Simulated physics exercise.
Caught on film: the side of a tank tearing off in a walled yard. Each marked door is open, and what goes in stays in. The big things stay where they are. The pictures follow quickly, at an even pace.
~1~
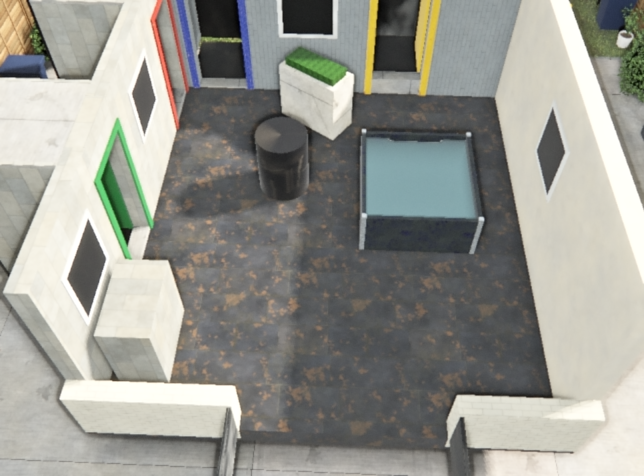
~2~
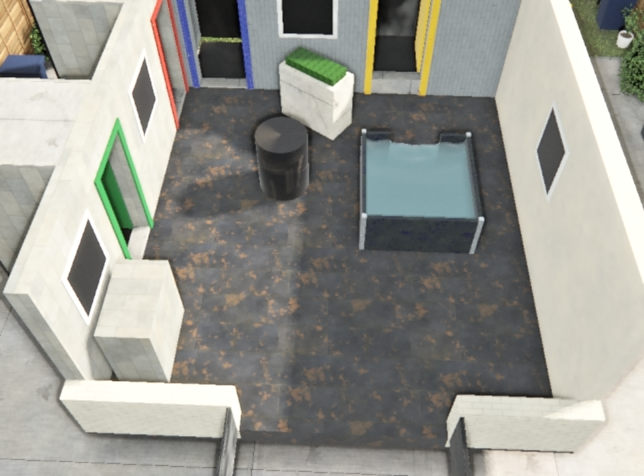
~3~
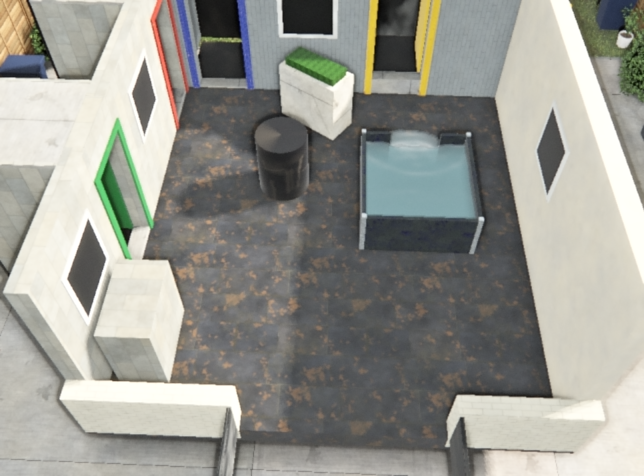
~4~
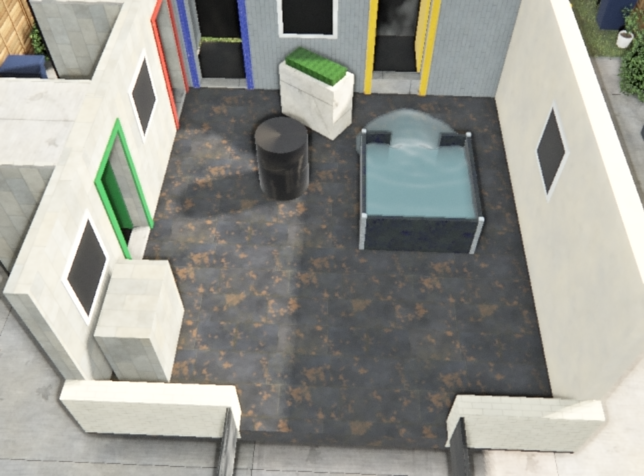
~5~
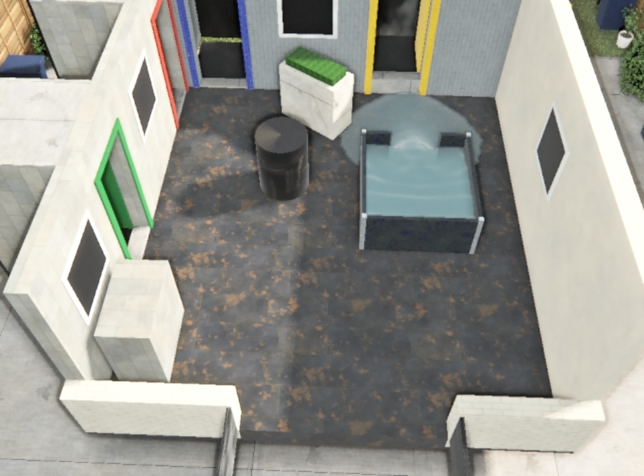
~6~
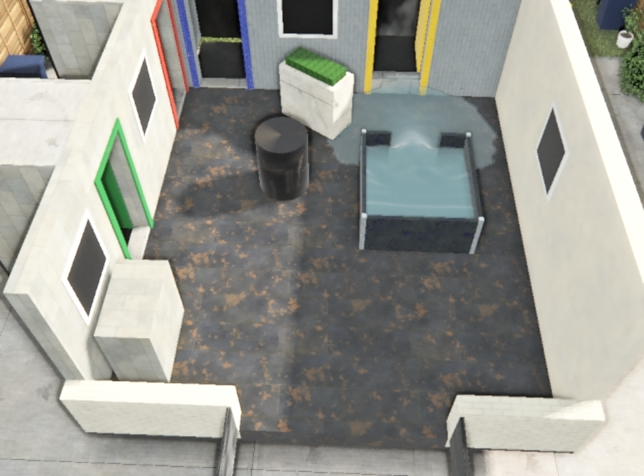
A tank's far side breaks open and water pours out, spreading across the dark yard floor.
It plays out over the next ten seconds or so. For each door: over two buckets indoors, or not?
The red door admits no more than that; the blue door admits no more than that; the green door admits no more than that; the yellow door admits no more than that.
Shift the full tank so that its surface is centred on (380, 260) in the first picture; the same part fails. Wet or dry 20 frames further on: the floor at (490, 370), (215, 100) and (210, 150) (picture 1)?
In turn: Dry, wet, wet.
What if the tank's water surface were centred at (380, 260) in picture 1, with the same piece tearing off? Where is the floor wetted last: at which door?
That is the one in green.
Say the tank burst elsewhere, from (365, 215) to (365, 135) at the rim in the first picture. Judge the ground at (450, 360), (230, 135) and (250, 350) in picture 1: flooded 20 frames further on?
In turn: No water, awash, wet.
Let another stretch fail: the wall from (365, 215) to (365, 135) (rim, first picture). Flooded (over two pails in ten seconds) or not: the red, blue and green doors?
In short: Red door passes that mark, blue door takes more, green door lets more in.
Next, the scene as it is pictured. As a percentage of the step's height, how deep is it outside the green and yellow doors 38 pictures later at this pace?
Near 20 and 50 in a hundred.
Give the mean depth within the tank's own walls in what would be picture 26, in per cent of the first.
Near 40 in a hundred.
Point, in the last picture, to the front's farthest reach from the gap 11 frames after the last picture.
I would point to (187, 92).
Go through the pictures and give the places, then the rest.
In the first frame, the tank at (418, 177) is whole and still.
In the second frame, the front is at a hidden place, out from the gap on the tank's far side.
In the third frame, water pours out on the tank's far side and has run to a hidden place.
In the fourth frame, water pours out on the tank's far side and has run to (401, 113).
In the fifth frame, the front is at (422, 96), out from the gap on the tank's far side.
In the sixth frame, water pours out on the tank's far side and has run to (455, 97).
A moment on, water covers 15 % of the floor; the red door not reached, the blue door not reached, the green door not reached, the yellow door under two buckets in.
Next, water covers 20 % of the floor; the red door not reached, the blue door wet at the sill, nothing in, the green door not reached, the yellow door under two buckets in.
Then, water covers 35 % of the floor; the red door under two buckets in, the blue door wet at the sill, nothing in, the green door not reached, the yellow door under two buckets in.
Later, water covers 75 % of the floor; the red door under two buckets in, the blue door under two buckets in, the green door wet at the sill, nothing in, the yellow door under two buckets in.
In the end, water covers 90 % of the floor; the red door under two buckets in, the blue door under two buckets in, the green door wet at the sill, nothing in, the yellow door under two buckets in.
